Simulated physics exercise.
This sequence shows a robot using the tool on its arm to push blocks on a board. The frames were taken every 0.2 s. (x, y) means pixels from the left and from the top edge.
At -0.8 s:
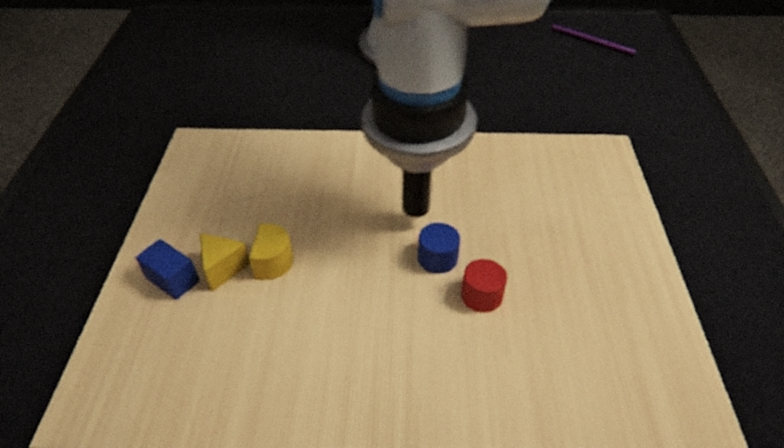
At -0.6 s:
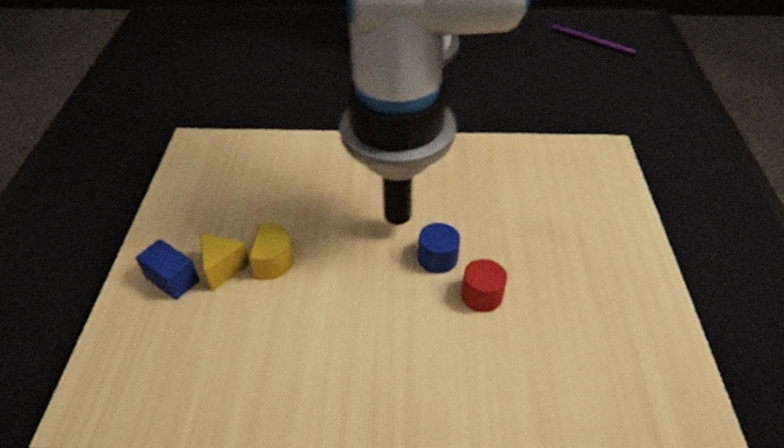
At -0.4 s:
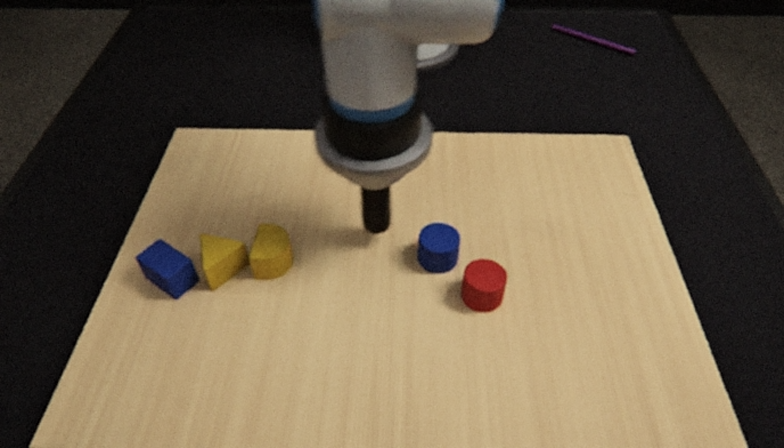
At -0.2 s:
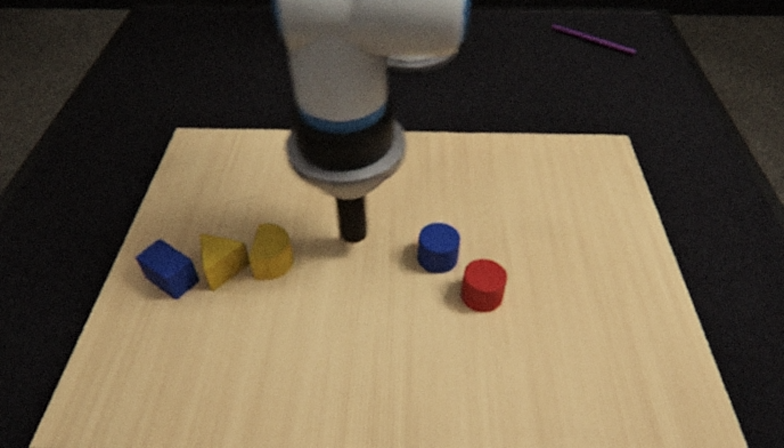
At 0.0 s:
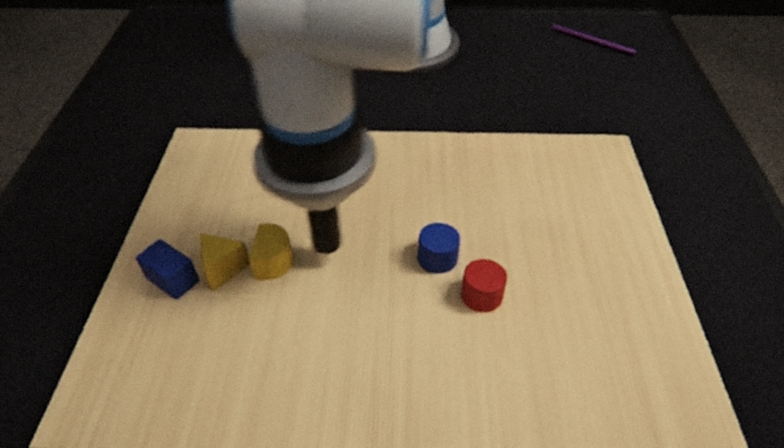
We see a robot arm move its dark-tipped tool leftward and slightly nearer over a wooden board, toward the yellow D-shaped block beside yellow triangular and blue blocks. All the blocks, including the blue and red cylinders, stay still.
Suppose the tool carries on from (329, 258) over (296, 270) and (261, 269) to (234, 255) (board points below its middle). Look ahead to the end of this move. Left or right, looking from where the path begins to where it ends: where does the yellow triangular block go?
The yellow triangular block is shifted sideways to the right, facing along the path from start to end.
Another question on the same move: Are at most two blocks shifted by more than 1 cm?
Yes - that is the case.
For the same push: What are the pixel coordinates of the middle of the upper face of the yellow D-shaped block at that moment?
It is going to be at (212, 214).
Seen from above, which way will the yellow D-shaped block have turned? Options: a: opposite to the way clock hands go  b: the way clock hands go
Letter b.
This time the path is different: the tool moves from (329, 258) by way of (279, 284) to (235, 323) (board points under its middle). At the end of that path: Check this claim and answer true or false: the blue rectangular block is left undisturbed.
The claim holds.
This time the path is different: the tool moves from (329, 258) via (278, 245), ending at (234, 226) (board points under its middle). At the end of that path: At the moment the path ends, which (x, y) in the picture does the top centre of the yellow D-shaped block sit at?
It sits at (238, 241).
What follows on the original path. One third of the way, tool (292, 256); yellow D-shaped block (259, 240), turned 15° clockwise.
Two thirds of the way, tool (257, 255); yellow triangular block (186, 239), turned 50° anticlockwise; yellow D-shaped block (230, 231), turned 45° clockwise.
At the end, tool (230, 241); blue rectangular block (159, 260); yellow triangular block (176, 231), turned 70° anticlockwise; yellow D-shaped block (212, 214), turned 70° clockwise.
